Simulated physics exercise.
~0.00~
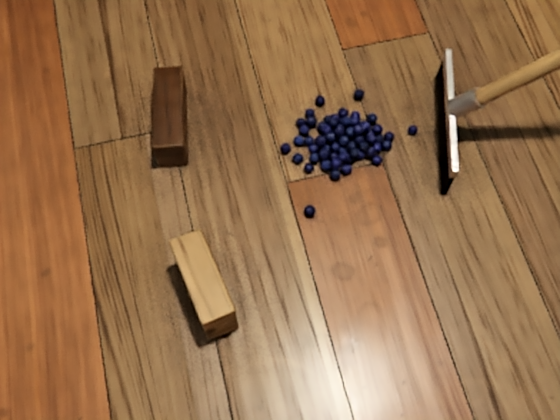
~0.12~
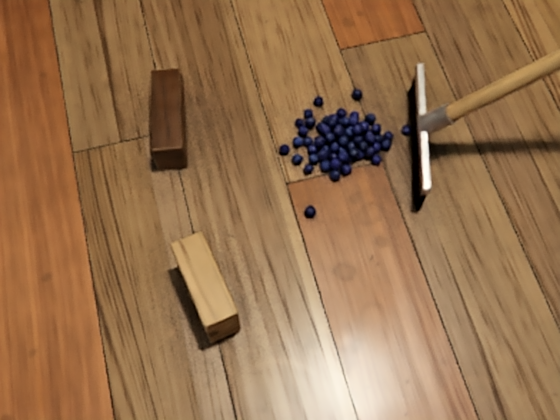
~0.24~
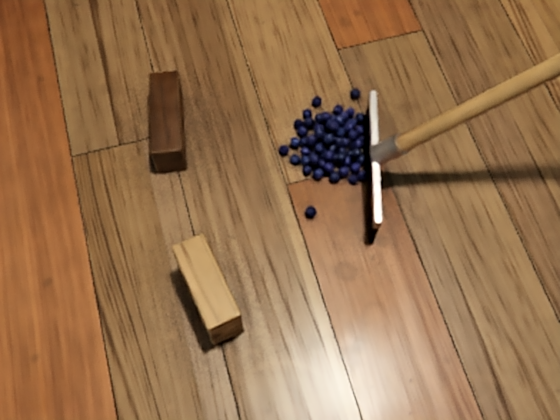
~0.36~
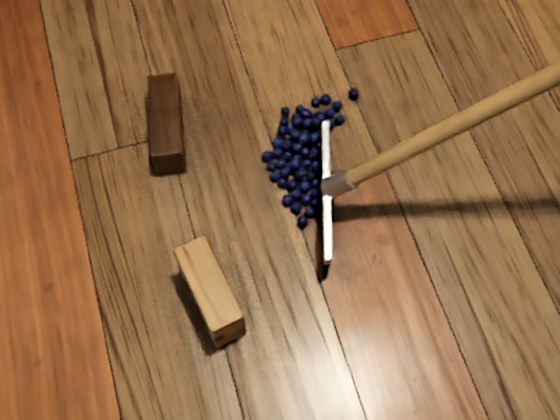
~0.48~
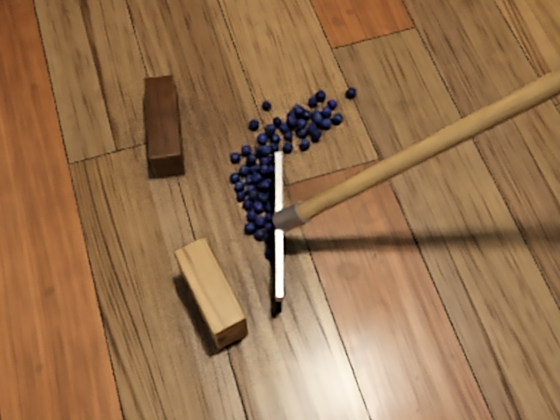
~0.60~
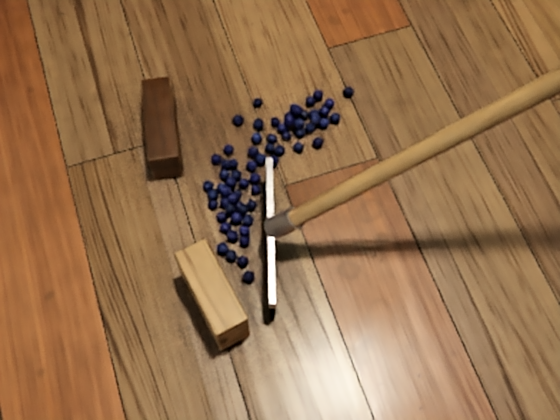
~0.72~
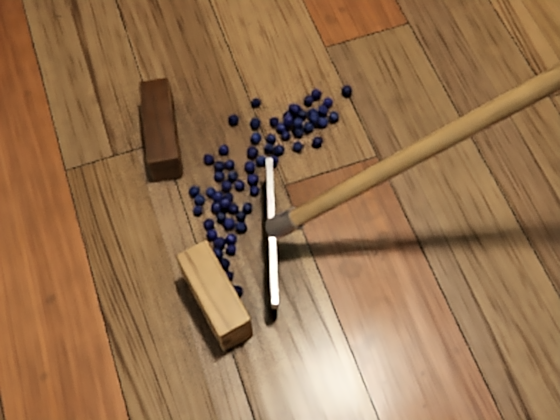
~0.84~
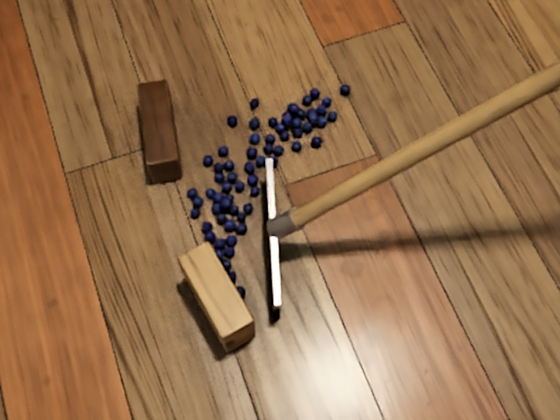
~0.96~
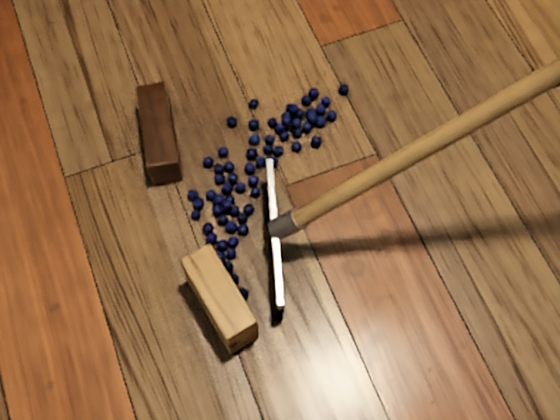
On a floor of brown and orange wooden planks, a loose cluster of small blueberries lies between a long-handled squeegee on the right and two wooden blocks on the left, one dark and one pale. The squeegee slides left and slightly down the view, its white-edged blade upright, and meets the berries. It pushes into the cluster, driving many of them left while others slip past its upper end. Near the pale block the blade halts, and the berries roll on a little before settling. They end in a slanting, scattered band, the lowest beside the pale block, with none passing between the blocks.
